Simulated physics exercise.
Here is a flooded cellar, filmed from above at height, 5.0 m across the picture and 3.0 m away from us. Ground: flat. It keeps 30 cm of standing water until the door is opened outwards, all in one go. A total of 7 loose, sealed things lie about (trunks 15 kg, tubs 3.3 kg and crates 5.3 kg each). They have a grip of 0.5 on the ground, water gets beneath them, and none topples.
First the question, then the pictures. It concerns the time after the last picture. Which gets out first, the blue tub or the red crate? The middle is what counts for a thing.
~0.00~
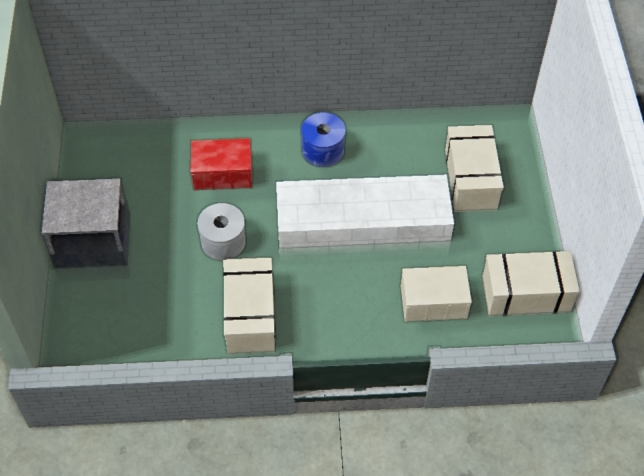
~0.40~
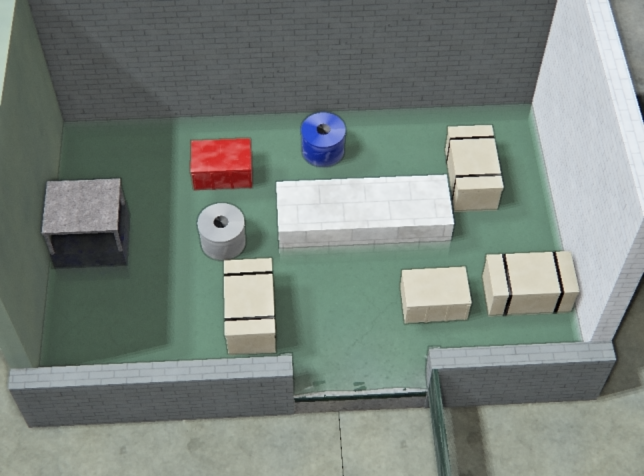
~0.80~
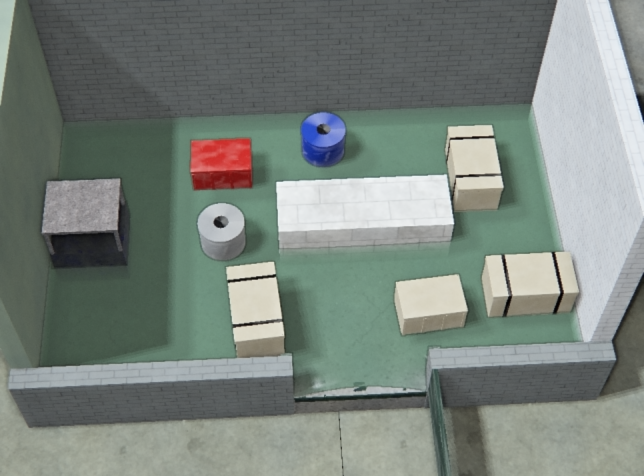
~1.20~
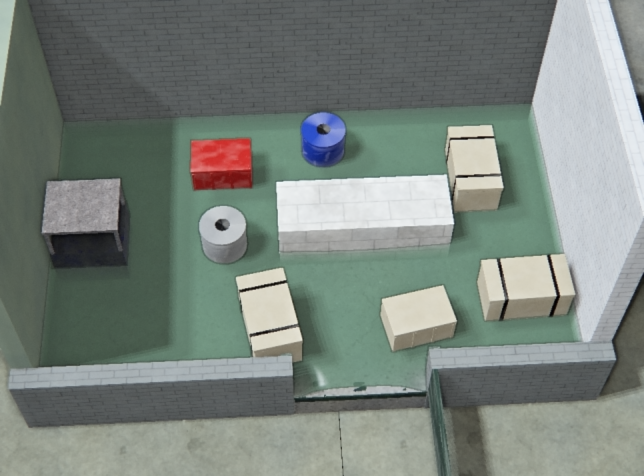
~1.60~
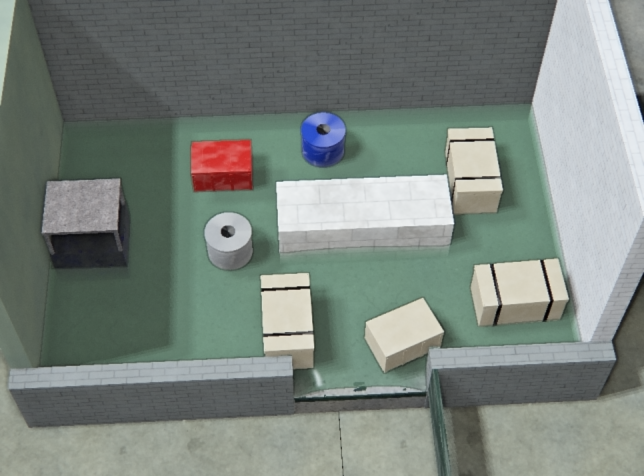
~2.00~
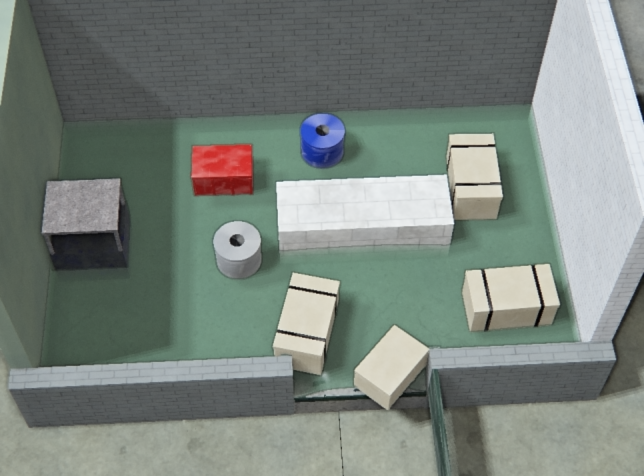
The red one.
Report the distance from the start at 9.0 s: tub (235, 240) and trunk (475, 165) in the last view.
Log: Item 1 gone out, item 2 250 cm.
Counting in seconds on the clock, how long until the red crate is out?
Roughly 13.0 s, I'd say.
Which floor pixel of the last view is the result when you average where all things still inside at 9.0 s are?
Mean position approx. (320, 279).
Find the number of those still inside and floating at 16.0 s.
Of them, 1.
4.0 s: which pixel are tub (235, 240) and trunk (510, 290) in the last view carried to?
(307, 298) and (469, 316), roughly.
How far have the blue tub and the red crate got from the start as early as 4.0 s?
Shifts: Around 5 and 50 cm.
After 4.0 s the blue tub is near (321, 139), 0.1 m from its start, afloat; the red crate is near (221, 199), 0.5 m from its start, afloat; 2 of 7 are out; 5 afloat.
After 9.0 s the blue tub is near (331, 146), 0.1 m from its start, afloat; the red crate is near (254, 267), 1.3 m from its start, afloat; 4 of 7 are out; 3 afloat.
After 16.0 s the blue tub is near (369, 154), 0.5 m from its start, afloat; the red crate has gone out (at 12.8 s); 6 of 7 are out; 1 afloat.
After 20.0 s the blue tub is near (378, 158), 0.6 m from its start, afloat; the red crate has gone out (at 12.8 s); 6 of 7 are out; 1 afloat.
